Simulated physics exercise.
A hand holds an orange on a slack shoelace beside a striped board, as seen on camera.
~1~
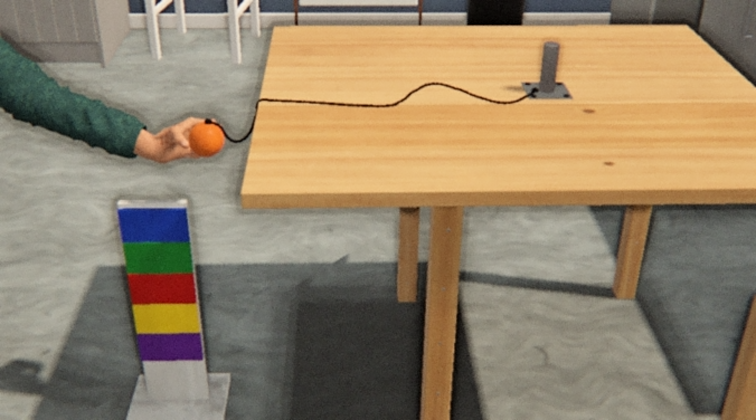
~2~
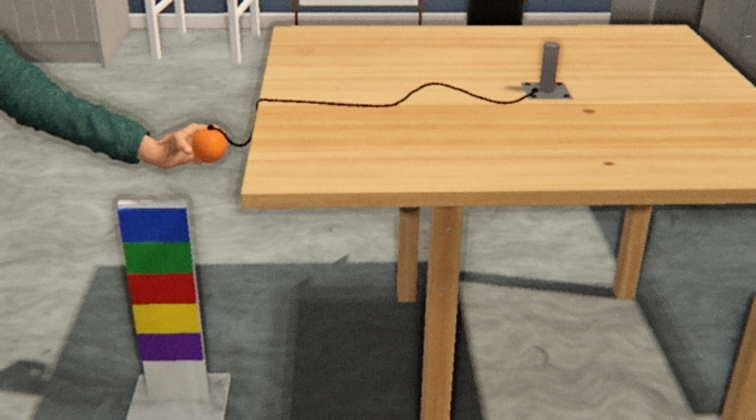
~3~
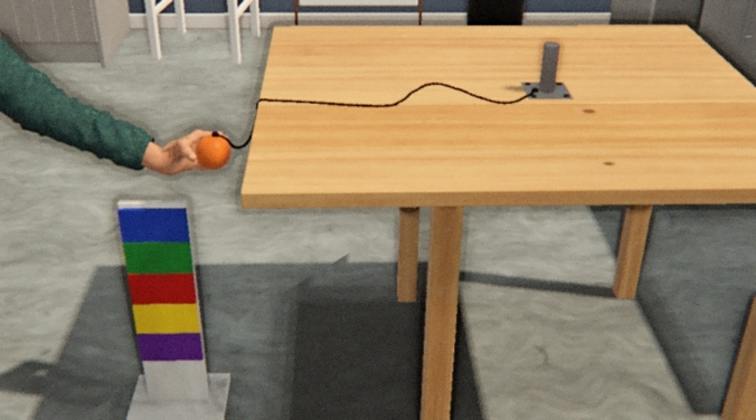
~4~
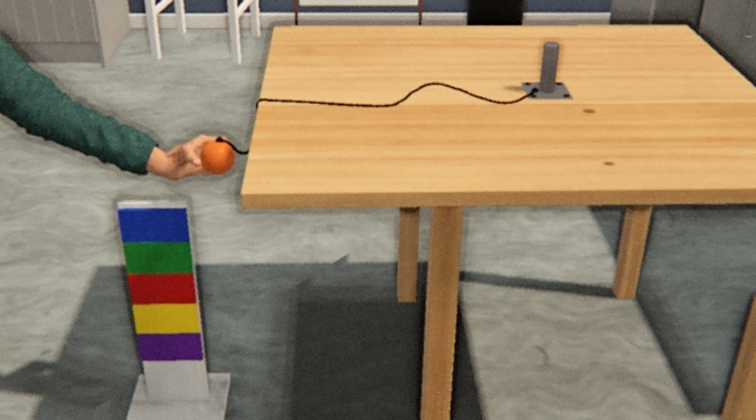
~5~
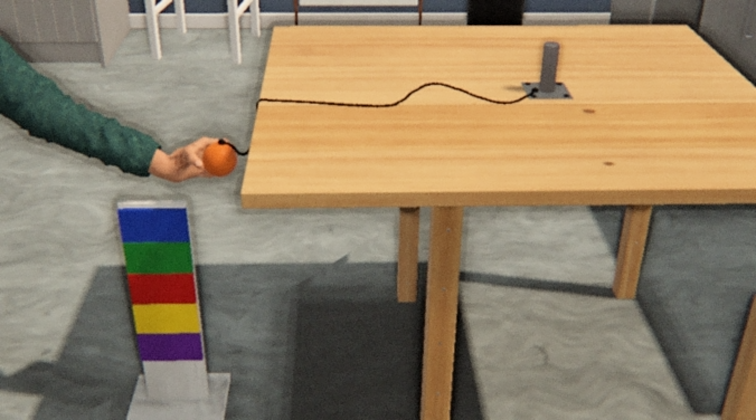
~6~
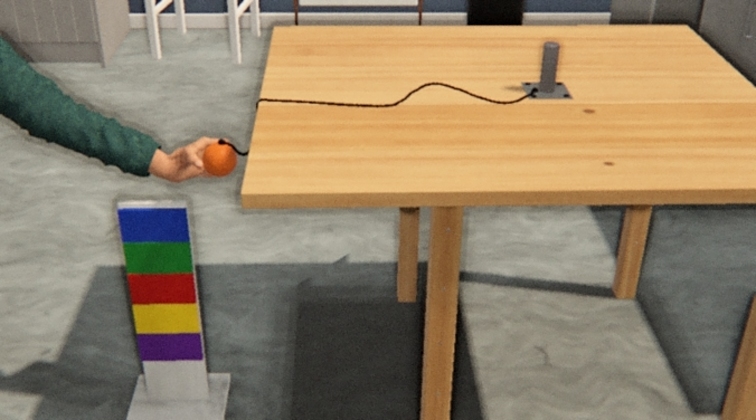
At first, a hand in a green sleeve holds an orange on a slack dark lace beside a wooden table, above a board striped in several colours. The hand lowers the orange slightly, easing it a little to the right, then keeps it nearly still near the table's edge.
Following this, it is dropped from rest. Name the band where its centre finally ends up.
Its centre finishes at the green band.
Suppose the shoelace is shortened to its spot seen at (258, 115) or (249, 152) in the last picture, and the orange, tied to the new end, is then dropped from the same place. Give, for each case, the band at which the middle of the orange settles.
First try: Above them all; second try: Blue.
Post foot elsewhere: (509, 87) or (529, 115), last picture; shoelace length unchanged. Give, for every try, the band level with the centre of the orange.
Going case by case, it's red and then red.
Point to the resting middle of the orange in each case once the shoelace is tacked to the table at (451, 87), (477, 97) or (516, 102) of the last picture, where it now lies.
(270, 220); (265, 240); (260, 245).
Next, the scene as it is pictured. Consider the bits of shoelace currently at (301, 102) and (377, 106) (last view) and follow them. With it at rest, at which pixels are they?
The first lands at (259, 122), while the second lands at (314, 97).
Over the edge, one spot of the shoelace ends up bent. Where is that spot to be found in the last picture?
The bit in question sits close to (320, 103).
Soon after, orange near (285, 233); level with green.
Then, orange near (266, 250); level with green.
At rest, orange near (259, 250); level with green. Its middle rests at the green band.
